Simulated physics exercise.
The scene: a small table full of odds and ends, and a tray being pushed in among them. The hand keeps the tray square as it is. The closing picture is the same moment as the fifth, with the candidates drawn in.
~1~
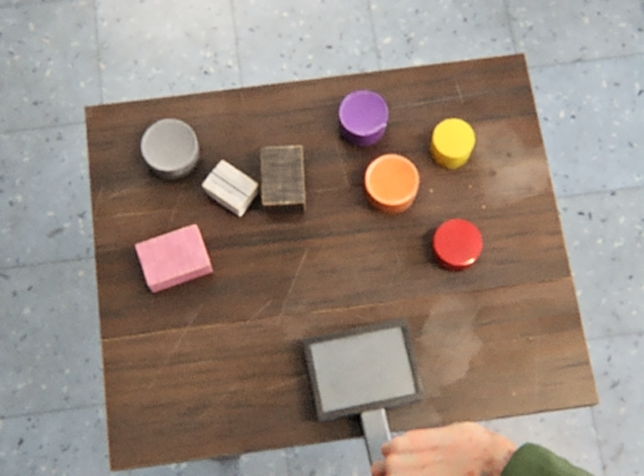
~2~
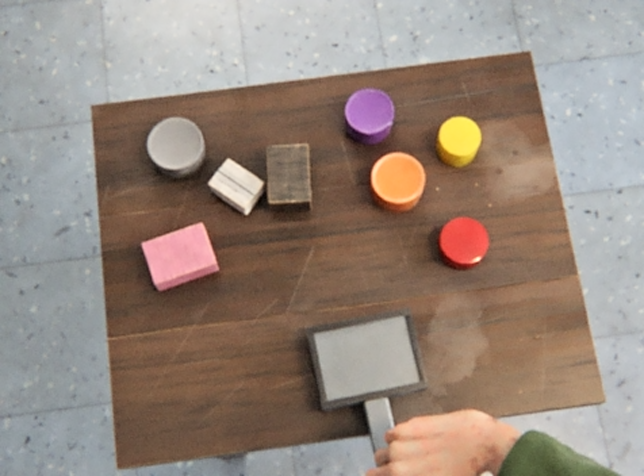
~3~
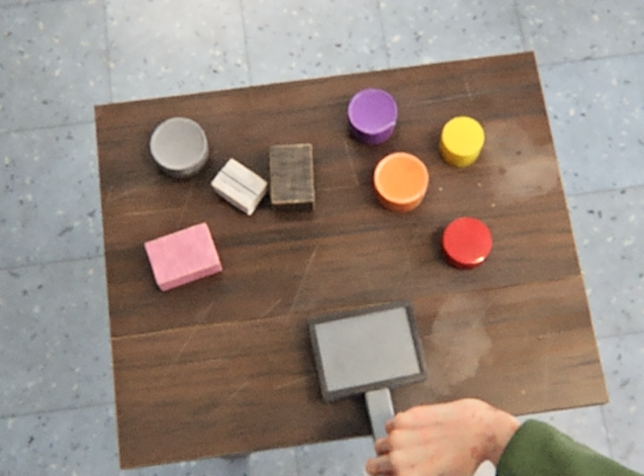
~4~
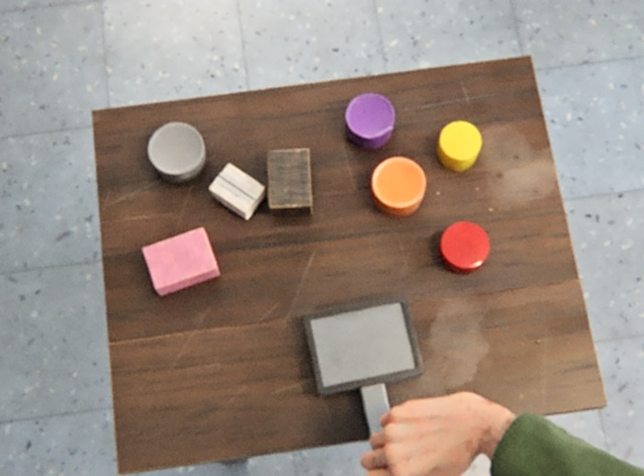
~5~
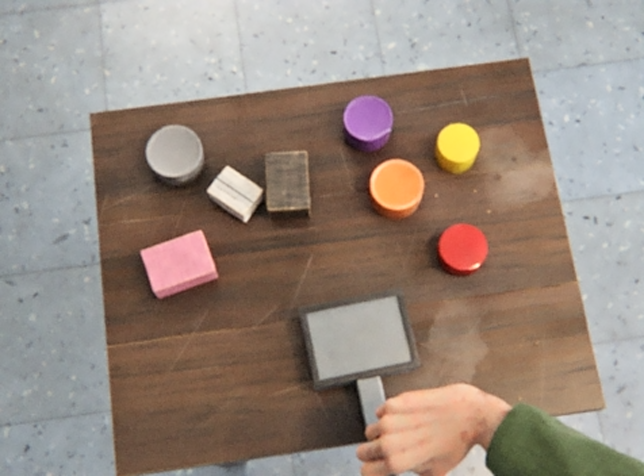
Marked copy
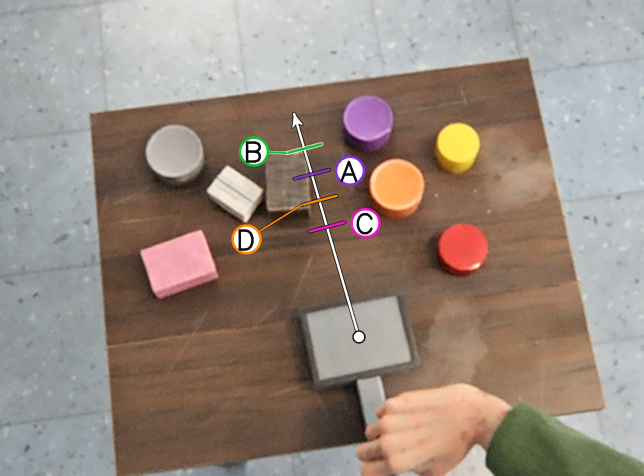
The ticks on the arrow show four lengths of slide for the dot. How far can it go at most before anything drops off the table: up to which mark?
It can go as far as B.
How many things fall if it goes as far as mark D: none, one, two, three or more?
By then, none.
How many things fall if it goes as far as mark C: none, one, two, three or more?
By then, none.
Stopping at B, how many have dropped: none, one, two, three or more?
The count is none.
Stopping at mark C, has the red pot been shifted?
No.
On the copy, A at (311, 174); B at (304, 149); C at (327, 227); D at (319, 201); the arrow from (359, 337) to (294, 114); the white dot at (359, 337).
On B. First, tray (338, 270); purple tub (367, 125); grey tub (176, 156).
Then, tray (319, 202); black block (274, 145); purple tub (367, 125).
Finally, tray (305, 154); black block (261, 98); purple tub (372, 112); nothing has fallen.
By contrast, A is safe but short; C is safe but short; D is safe but short.
